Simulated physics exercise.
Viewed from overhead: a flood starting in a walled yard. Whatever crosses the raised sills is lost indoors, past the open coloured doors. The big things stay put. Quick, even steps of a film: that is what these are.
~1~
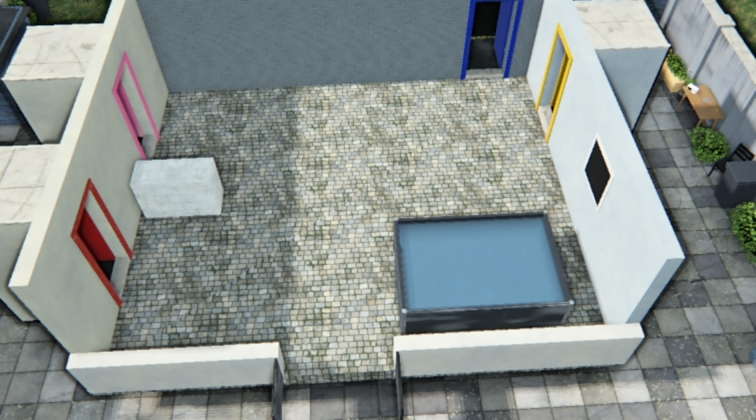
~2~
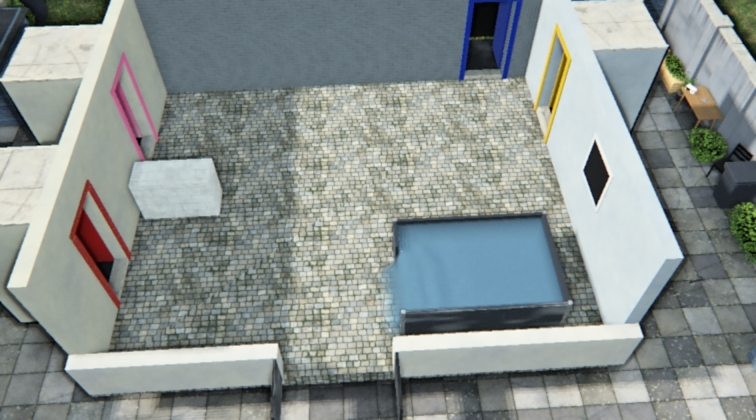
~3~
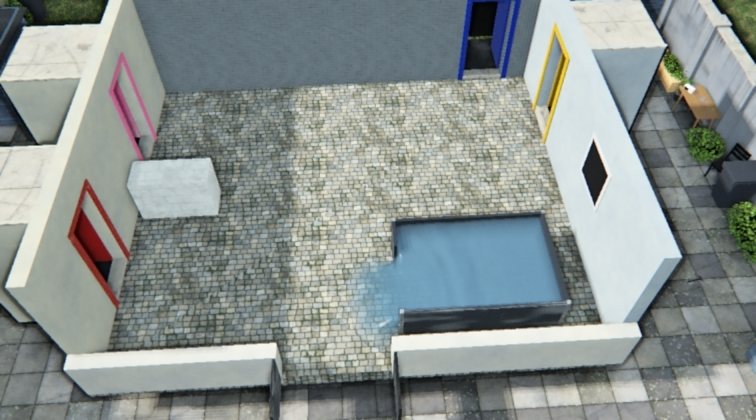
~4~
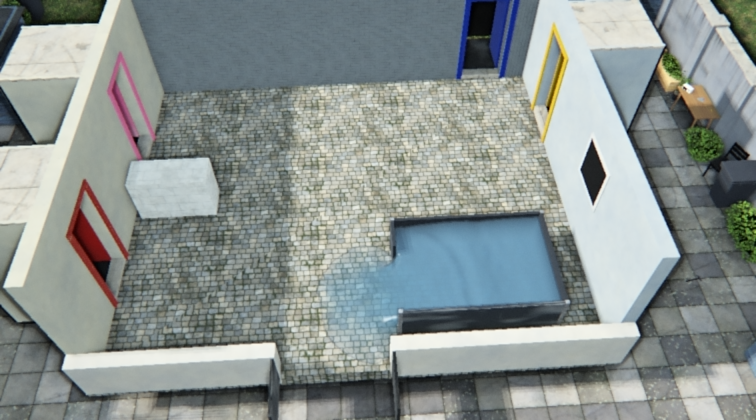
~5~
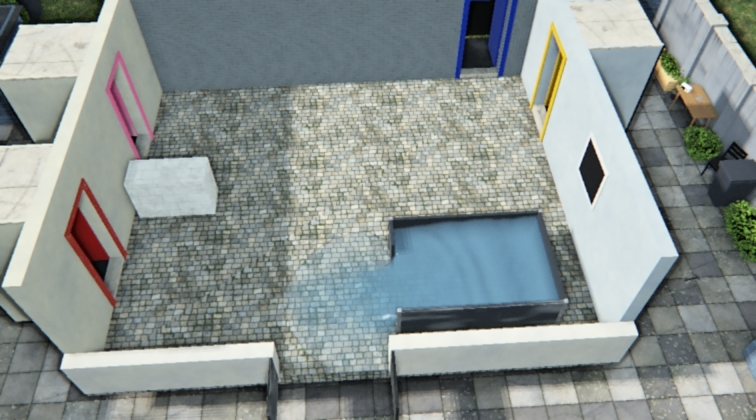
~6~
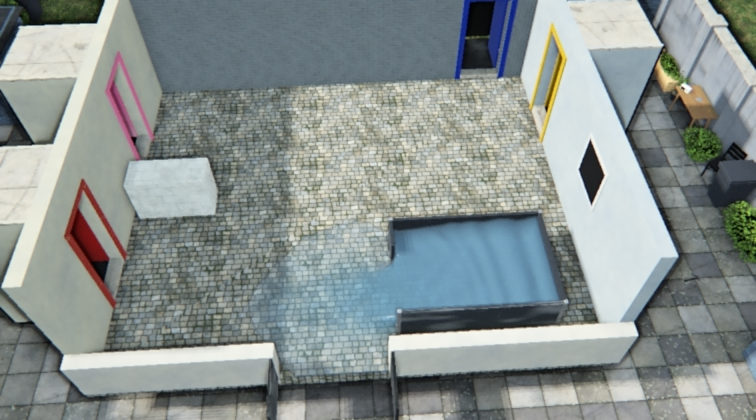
A cobbled yard enclosed by pale and grey walls is seen from high overhead, with paving outside and a gap in the low front wall. A dark-rimmed tank of blue water sits at the lower right, a pale block at the left, and red, pink, blue and yellow doorways line the walls. Water pours from the tank's left side and spreads leftward across the cobbles.
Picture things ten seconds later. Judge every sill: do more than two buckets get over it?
The red door gets overwhelmed honestly. The blue door copes honestly. The pink door copes honestly. The yellow door copes honestly.
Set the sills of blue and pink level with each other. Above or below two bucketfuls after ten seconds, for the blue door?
Blue door stays within the limit.
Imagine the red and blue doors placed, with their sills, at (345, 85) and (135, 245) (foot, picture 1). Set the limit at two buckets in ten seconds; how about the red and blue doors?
Short version: The red door stays within the limit and the blue door tops the limit.
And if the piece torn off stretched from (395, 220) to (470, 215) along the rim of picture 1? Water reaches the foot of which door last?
Door marked red.
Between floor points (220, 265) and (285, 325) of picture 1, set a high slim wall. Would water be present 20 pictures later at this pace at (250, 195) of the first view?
Answer: That point is waterlogged.
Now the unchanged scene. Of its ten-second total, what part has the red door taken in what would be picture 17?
I'd put it at about 5 per cent.
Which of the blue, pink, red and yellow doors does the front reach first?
That would be the door marked red.
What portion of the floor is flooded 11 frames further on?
Around 30 percent.
A moment on, water covers 25 % of the floor; the red door not reached, the blue door not reached, the pink door not reached, the yellow door not reached.
Next, water covers 30 % of the floor; the red door under two buckets in, the blue door not reached, the pink door not reached, the yellow door not reached.
Then, water covers 35 % of the floor; the red door far over two buckets in, the blue door not reached, the pink door wet at the sill, nothing in, the yellow door not reached.
Later, water covers 45 % of the floor; the red door far over two buckets in, the blue door not reached, the pink door wet at the sill, nothing in, the yellow door not reached.
In the end, water covers 85 % of the floor; the red door far over two buckets in, the blue door wet at the sill, nothing in, the pink door wet at the sill, nothing in, the yellow door not reached.
